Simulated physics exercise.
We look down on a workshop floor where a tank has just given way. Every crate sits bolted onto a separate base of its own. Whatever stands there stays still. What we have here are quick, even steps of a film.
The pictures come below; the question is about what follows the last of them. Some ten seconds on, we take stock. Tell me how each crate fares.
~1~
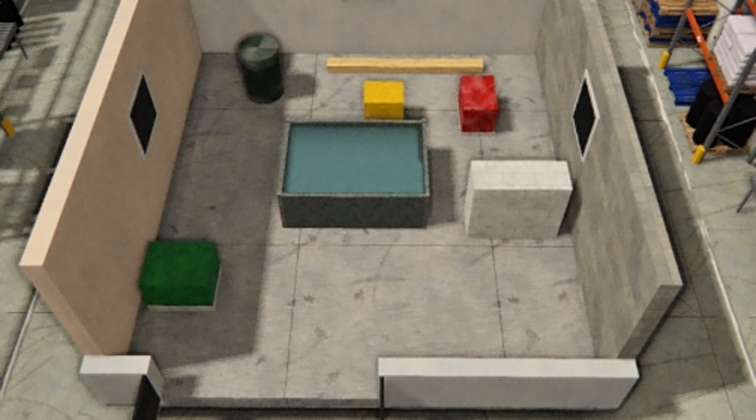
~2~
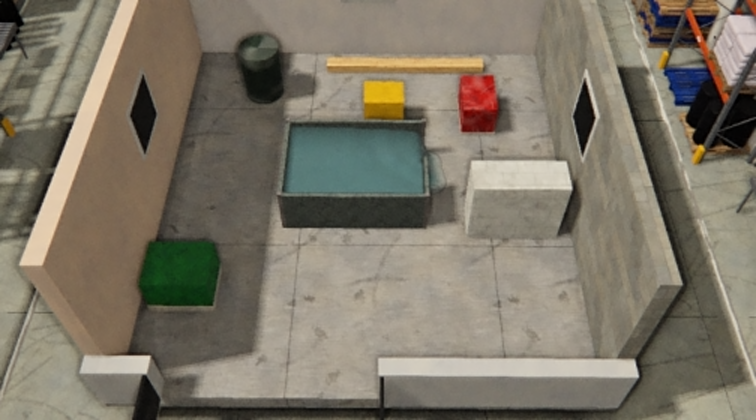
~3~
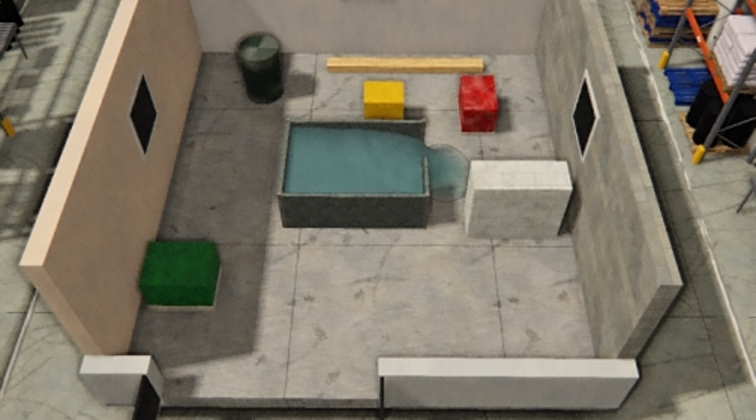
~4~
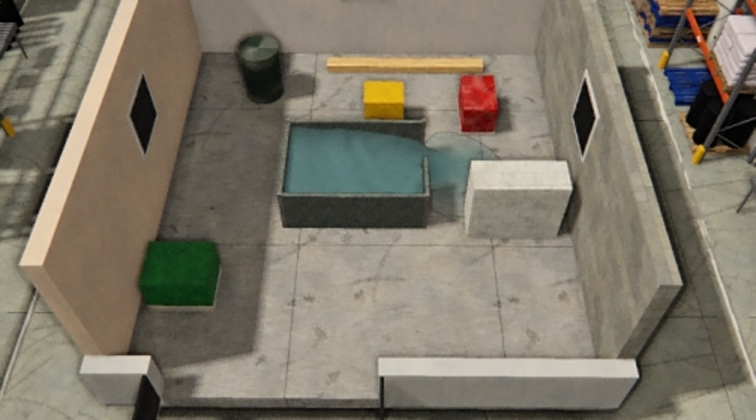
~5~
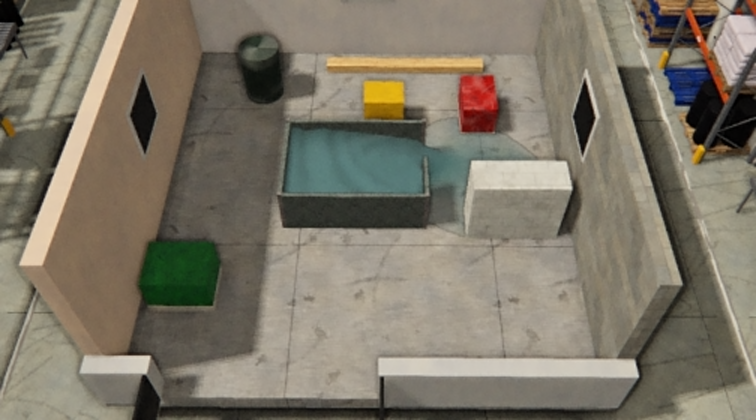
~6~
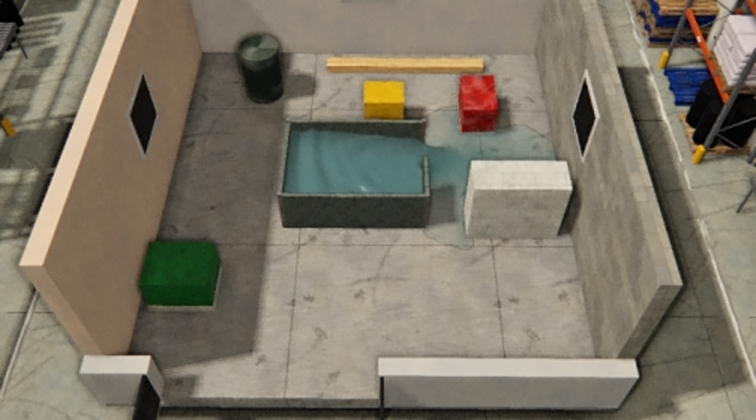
The green crate is spared. The red crate is hit. The yellow crate is spared.
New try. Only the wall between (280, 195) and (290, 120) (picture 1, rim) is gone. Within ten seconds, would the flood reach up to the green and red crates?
Note - green goes wet, red goes wet.
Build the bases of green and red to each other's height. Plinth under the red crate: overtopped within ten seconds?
In that case the red gets splashed.
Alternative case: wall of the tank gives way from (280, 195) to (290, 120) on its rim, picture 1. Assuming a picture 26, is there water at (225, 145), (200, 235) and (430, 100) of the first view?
Place one: Reached by the flood. Place two: Reached by the flood. Place three: Spared by the leak.
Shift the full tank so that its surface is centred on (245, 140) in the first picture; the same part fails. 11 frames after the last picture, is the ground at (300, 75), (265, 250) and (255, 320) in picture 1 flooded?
Taking the three spots in order: Swamped, bare, bare.
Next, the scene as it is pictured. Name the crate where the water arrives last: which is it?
From the pictures, the green crate.
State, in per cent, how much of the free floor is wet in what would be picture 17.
About 25 per cent.
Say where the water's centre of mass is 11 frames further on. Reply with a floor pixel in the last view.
Estimate: (429, 179).
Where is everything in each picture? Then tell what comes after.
The tank at (355, 160) is whole and still, in the first picture.
Water pours out at (421, 160) and has run to (435, 191), in the second picture.
Water pours out at (421, 163) and has run to a hidden place, in the third picture.
Water pours out at (421, 164) and has run to a hidden place, in the fourth picture.
Water pours out at (421, 163) and has run to a hidden place, in the fifth picture.
Water pours out at (421, 163) and has run to (553, 146), in the sixth picture.
A moment on, water covers 15 % of the floor; the green crate not reached, the red crate water round its plinth, the yellow crate not reached.
Next, water covers 25 % of the floor; the green crate not reached, the red crate water round its plinth, the yellow crate not reached.
Then, water covers 30 % of the floor; the green crate not reached, the red crate water round its plinth, the yellow crate water round its plinth.
Later, water covers 60 % of the floor; the green crate not reached, the red crate water round its plinth, the yellow crate water round its plinth.
In the end, water covers 95 % of the floor; the green crate stayed above the water, the red crate was topped, the yellow crate stayed above the water.
